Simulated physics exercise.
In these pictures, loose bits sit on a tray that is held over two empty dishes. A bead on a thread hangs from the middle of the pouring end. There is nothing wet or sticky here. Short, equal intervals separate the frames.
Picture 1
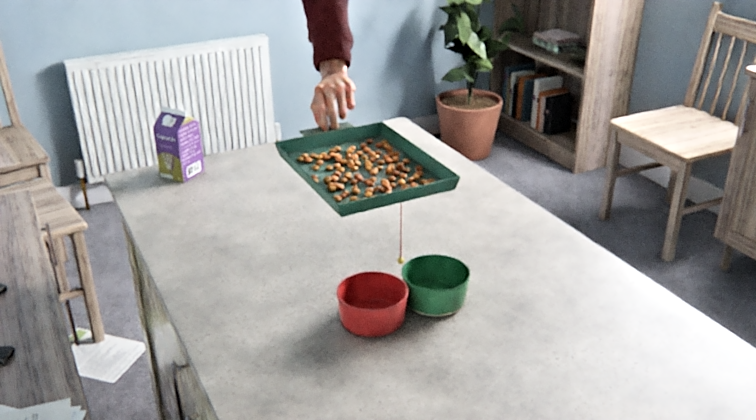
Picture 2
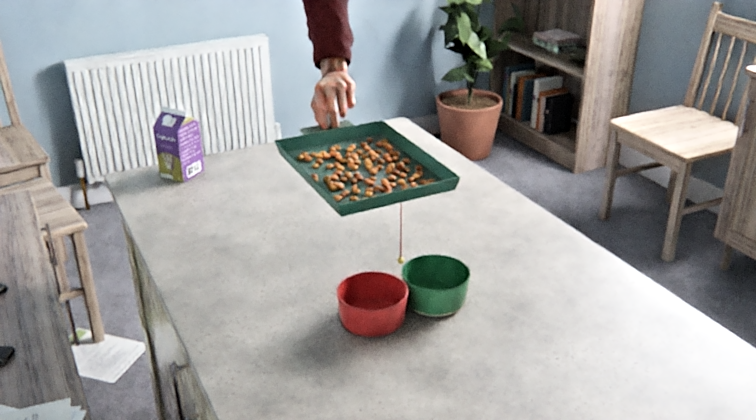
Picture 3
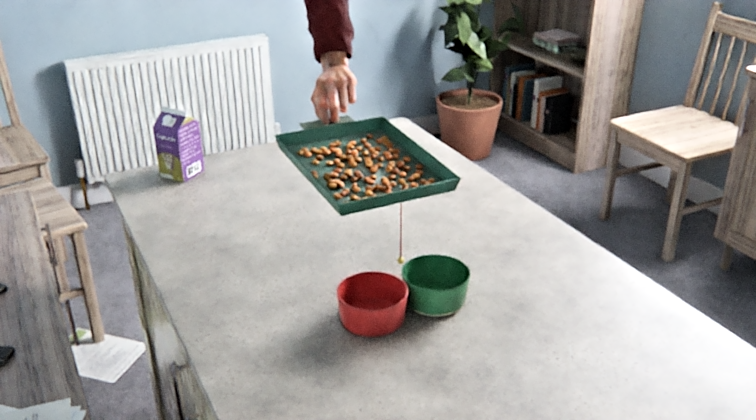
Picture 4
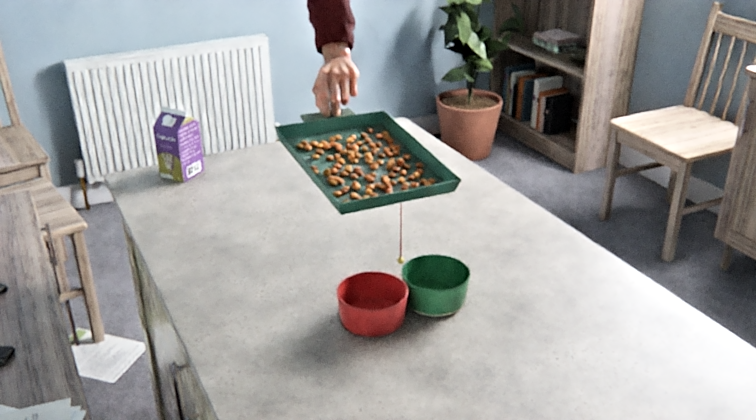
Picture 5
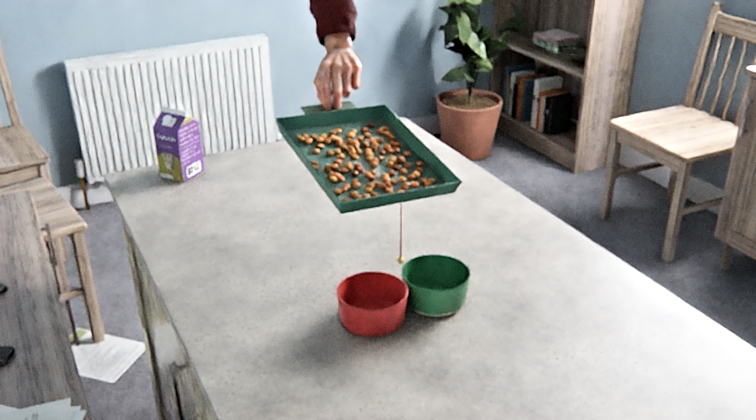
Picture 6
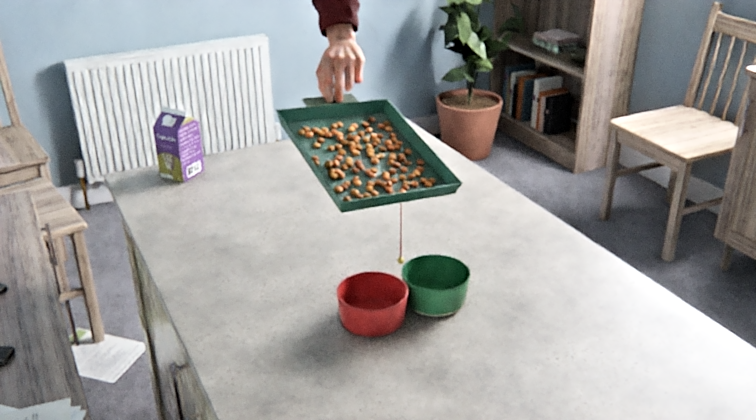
In a blue-walled room, a hand slowly raising the handle end of a green tray of brown kibble above two empty bowls.
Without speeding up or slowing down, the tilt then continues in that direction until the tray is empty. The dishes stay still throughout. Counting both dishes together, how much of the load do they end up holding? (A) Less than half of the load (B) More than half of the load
The answer is B.
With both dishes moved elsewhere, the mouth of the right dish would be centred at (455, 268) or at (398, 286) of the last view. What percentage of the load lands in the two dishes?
Close to 90 in a hundred, then close to 10 in a hundred.
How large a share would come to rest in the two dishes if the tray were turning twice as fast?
It comes to 70 per cent or so.
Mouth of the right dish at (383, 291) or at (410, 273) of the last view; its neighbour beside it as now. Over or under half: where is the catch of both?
Try 1: A lesser share; try 2: A lesser share.
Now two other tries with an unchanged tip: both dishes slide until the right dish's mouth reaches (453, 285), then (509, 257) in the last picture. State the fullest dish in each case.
First try, the dish to the right; second try, the dish to the left.
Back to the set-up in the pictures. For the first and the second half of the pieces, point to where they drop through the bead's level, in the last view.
First around (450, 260), afterwards around (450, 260).
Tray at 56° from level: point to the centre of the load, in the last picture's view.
The middle of the load sits near (420, 183).
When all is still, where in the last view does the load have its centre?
Resting centre, last frame: Roughly (443, 294).
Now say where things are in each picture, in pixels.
In the first frame, corners of the pouring end near (341, 203) and (456, 176), level; middle of the load near (373, 173), bits of cat kibble; left dish near (389, 320); right dish near (453, 300); bead on its thread near (401, 260).
In the second frame, corners of the pouring end near (341, 202) and (456, 176), level; middle of the load near (373, 172).
In the third frame, corners of the pouring end near (341, 202) and (456, 177), tipped barely, lowest at the right corner; middle of the load near (374, 170).
In the fourth frame, corners of the pouring end near (342, 201) and (457, 178), tipped a little, lowest at the right corner; middle of the load near (374, 167).
In the fifth frame, corners of the pouring end near (343, 200) and (457, 180), tipped a little, lowest at the right corner; middle of the load near (374, 164).
In the sixth frame, corners of the pouring end near (344, 200) and (458, 181), tipped a little, lowest at the right corner; middle of the load near (375, 161); left dish near (389, 320); right dish near (453, 300).
Shortly afterwards, tray tipped steeply; the whole lot on the tray.
Next, tray tipped right over; near two thirds on the tray; near a quarter in the right dish; a little outside both; a little in the air.
Some moments later, tray tipped past a quarter turn; near two thirds in the right dish; near a quarter outside both.
In the end, tray tipped past a quarter turn; none at all in the left dish; near two thirds in the right dish; near a quarter outside both.
